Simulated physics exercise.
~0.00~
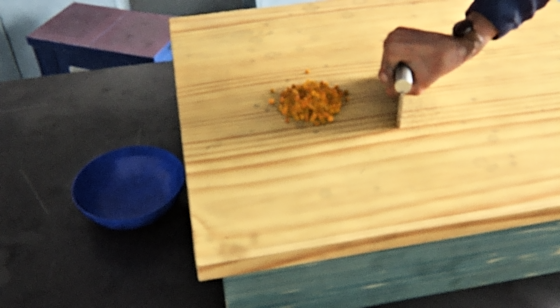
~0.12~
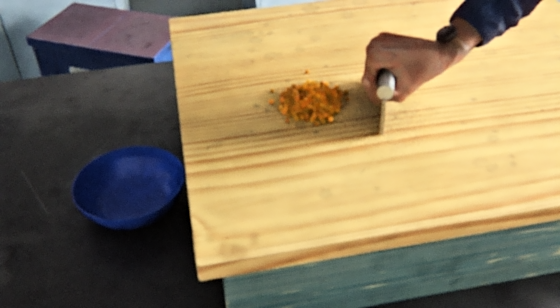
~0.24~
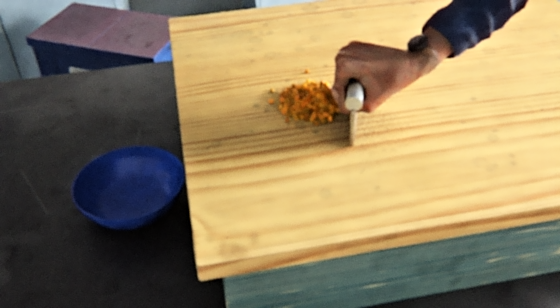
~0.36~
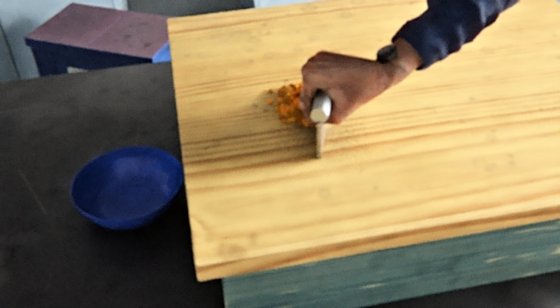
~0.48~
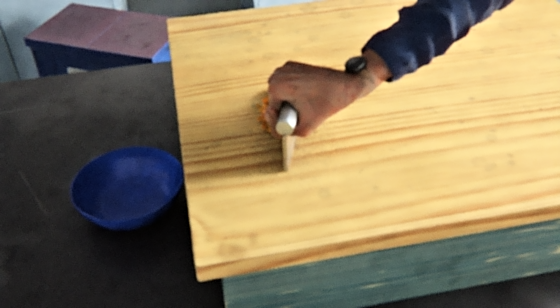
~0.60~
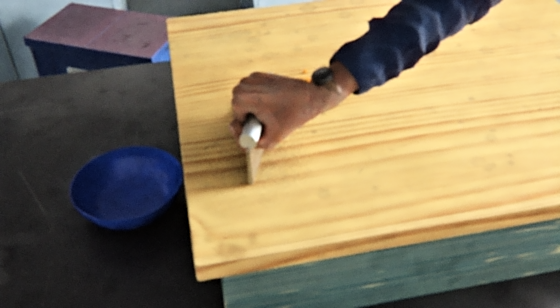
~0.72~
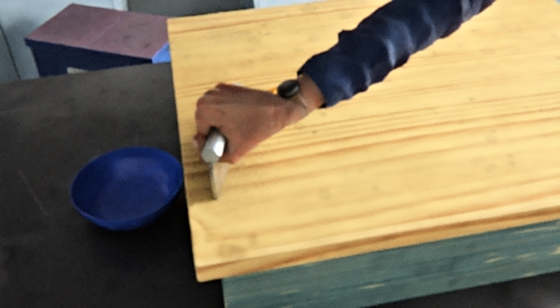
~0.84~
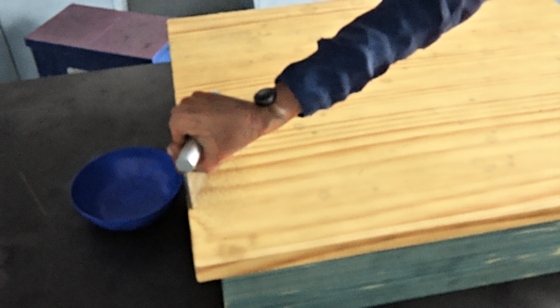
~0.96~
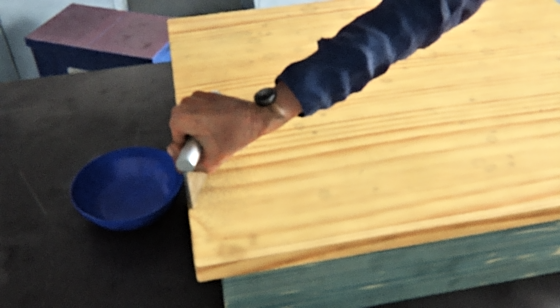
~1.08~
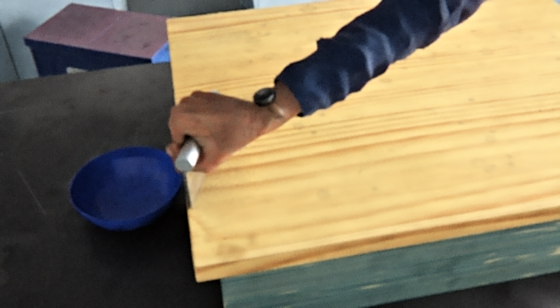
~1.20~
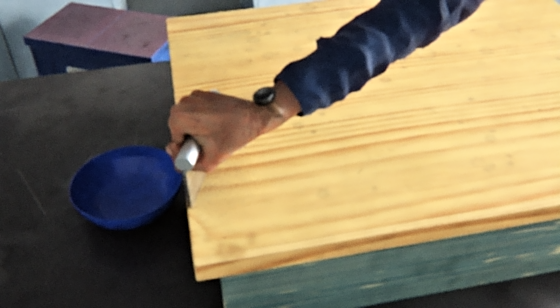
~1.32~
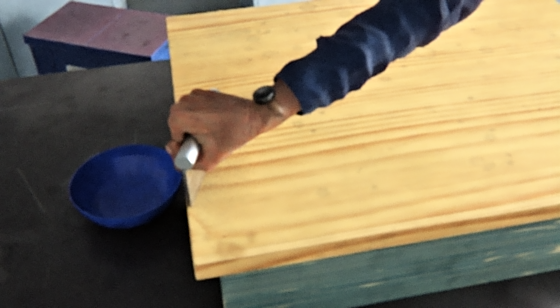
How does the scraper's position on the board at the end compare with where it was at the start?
At the start the scraper was out on the board to the right of the orange pile. By the end it was at the board's left edge, right next to the blue bowl and a little lower in view.
A hand gripping a scraper slid left across a wooden board, sweeping a small pile of orange bits along until they were hidden behind it, then stopped at the board's left edge and stayed there, with no bits seen dropping into the blue bowl.
